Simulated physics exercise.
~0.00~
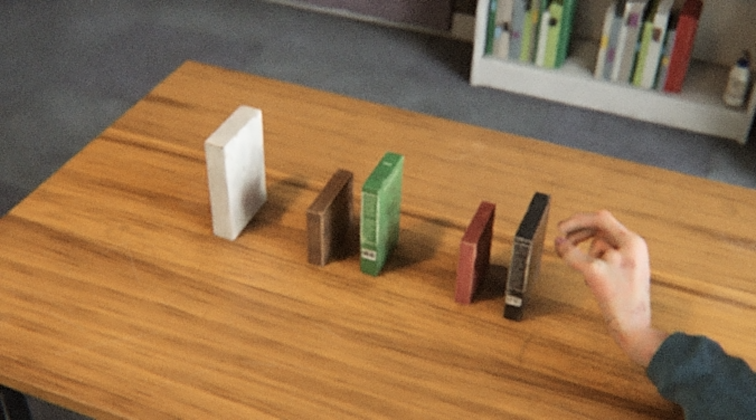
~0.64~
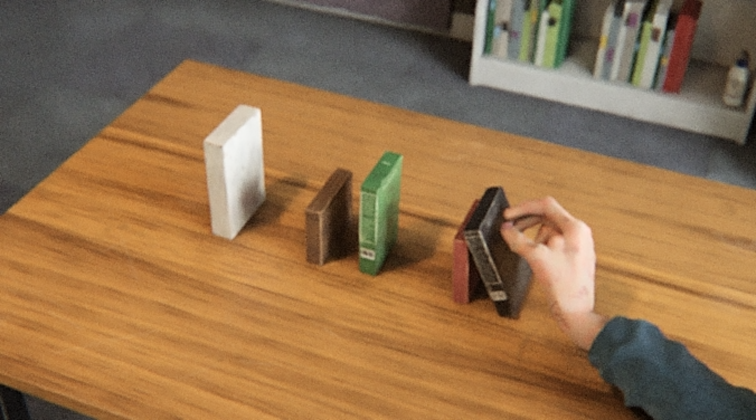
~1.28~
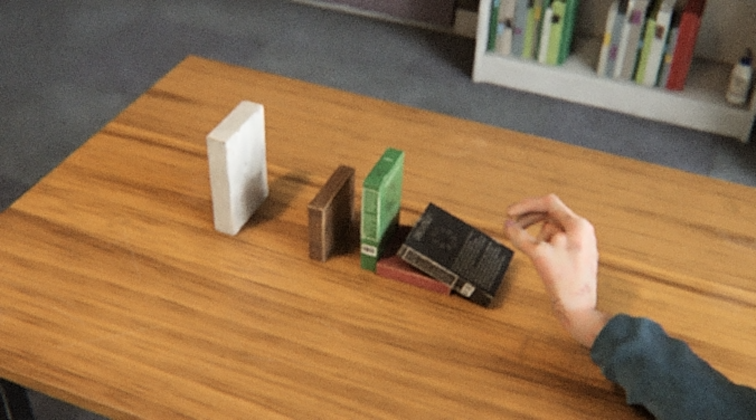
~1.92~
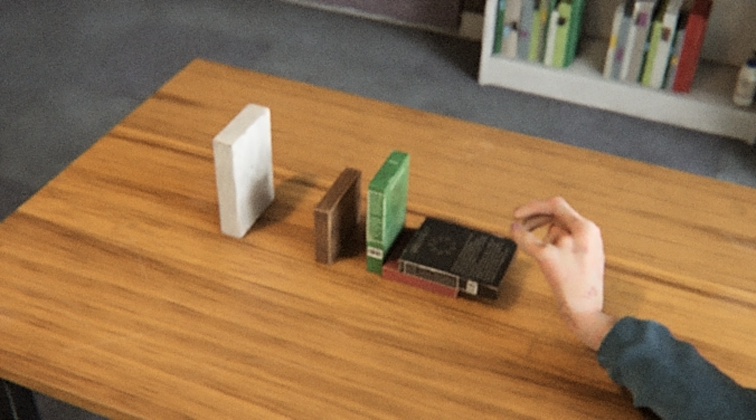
A black book, pushed at the top by a hand, tipped left into a red one and knocked it flat, ending up lying on top of it, while the green, brown and white ones farther left stayed standing.
